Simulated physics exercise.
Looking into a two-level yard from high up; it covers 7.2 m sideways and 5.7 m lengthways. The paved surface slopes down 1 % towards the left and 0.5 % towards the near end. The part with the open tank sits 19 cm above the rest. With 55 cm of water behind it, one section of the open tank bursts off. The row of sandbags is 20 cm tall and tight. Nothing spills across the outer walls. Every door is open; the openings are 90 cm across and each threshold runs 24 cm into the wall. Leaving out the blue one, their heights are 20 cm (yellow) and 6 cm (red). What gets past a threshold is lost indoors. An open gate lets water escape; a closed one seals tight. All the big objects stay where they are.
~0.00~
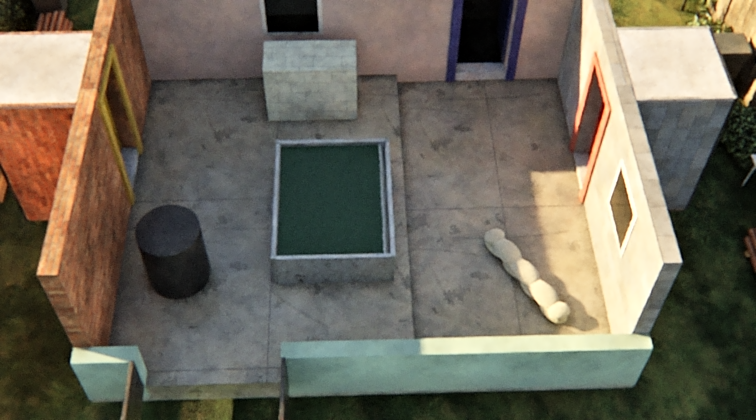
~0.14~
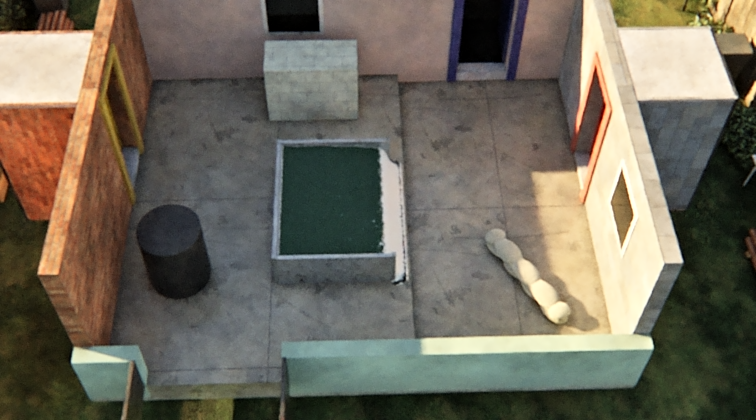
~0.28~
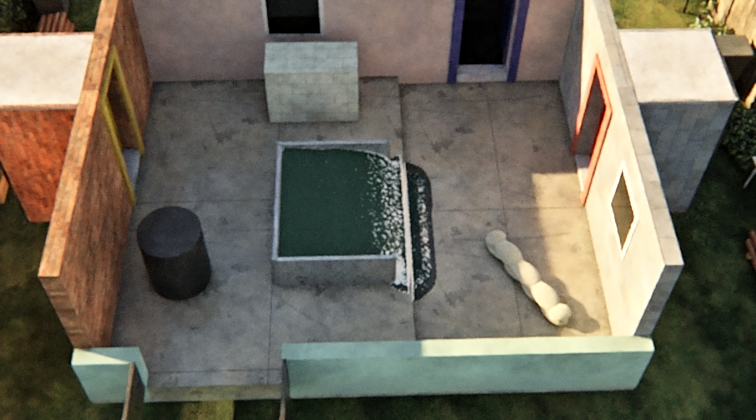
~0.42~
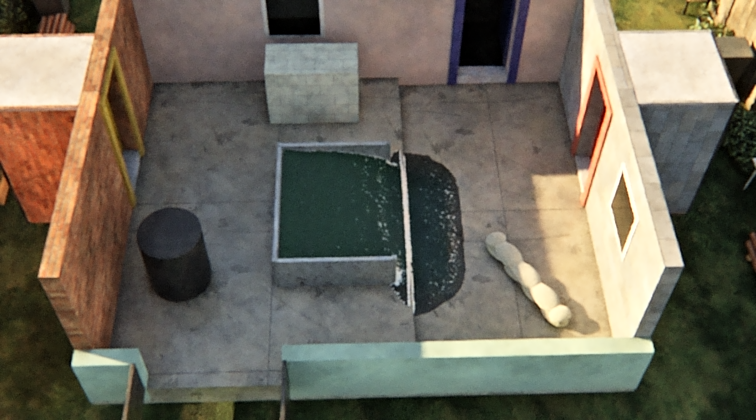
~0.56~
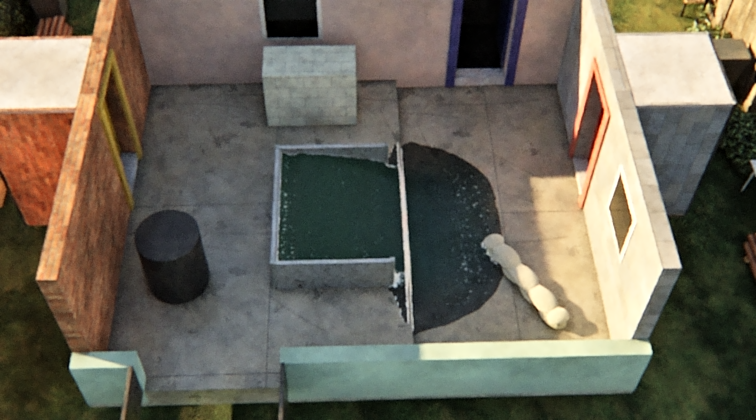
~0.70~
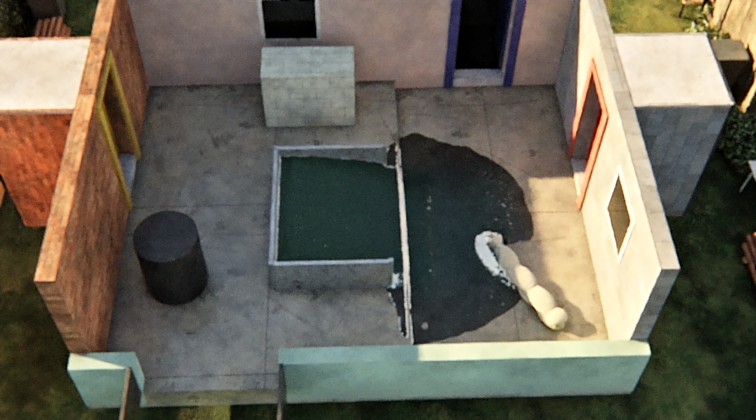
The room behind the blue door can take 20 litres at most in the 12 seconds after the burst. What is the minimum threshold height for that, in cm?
Some 9.5 cm above the ground.
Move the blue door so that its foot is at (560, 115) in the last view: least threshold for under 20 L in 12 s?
Roughly 10.5 cm.
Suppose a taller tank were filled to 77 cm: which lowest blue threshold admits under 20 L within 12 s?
Then roughly 13.5 cm.
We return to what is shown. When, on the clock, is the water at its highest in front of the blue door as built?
At about 7.5 s.
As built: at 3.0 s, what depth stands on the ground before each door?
In cm: Blue 6, yellow 0, red 19.
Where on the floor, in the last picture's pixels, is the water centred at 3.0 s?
Near (471, 243).
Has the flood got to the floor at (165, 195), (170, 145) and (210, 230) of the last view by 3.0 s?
In turn: Dry, still dry, still dry.
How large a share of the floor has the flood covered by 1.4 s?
Some 30 per cent of it.
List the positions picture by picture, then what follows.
Still water, 55 cm deep, in the open tank at (333, 199); the blue door at (485, 37) is dry, in the first picture.
Water pours out at (388, 213) and has run 0.3 m, to (406, 246); about 4 cm deep outside, 55 cm at the back, in the second picture.
The gap is at (389, 216), the front 0.6 m out at (431, 273); the back of the open tank holds 55 cm, in the third picture.
The gap is at (389, 218), the front 1.1 m out at (459, 239); the back of the open tank holds 54 cm, in the fourth picture.
The gap is at (387, 220), the front 1.7 m out at (499, 268); the back of the open tank holds 47 cm, in the fifth picture.
Water pours out at (385, 221) and has run 2.2 m, to (526, 230); about 7 cm deep outside, 47 cm at the back; 1.6 m in a straight line remain to the blue door at (483, 44), in the sixth picture.
After 1.4 s water covers 30 % of the floor, deepest (28 cm) near (489, 266); it has not reached the blue door.
After 3.0 s water covers 40 % of the floor, deepest (27 cm) near (541, 370); 6 cm at the blue door, 0 litres in over its 19 cm threshold.
After 12.0 s water covers 45 % of the floor, deepest (15 cm) near (414, 374); 5 cm at the blue door, 0 litres in over its 19 cm threshold.
At the blue door as built, the water arrived by 2.4 s and peaked near 15 cm at 7.4 s.
With a threshold of 7.5 cm, 48 litres would have come in within the 12 s; with 12 cm, 5 litres. So under 20 litres takes about 9.5 cm.
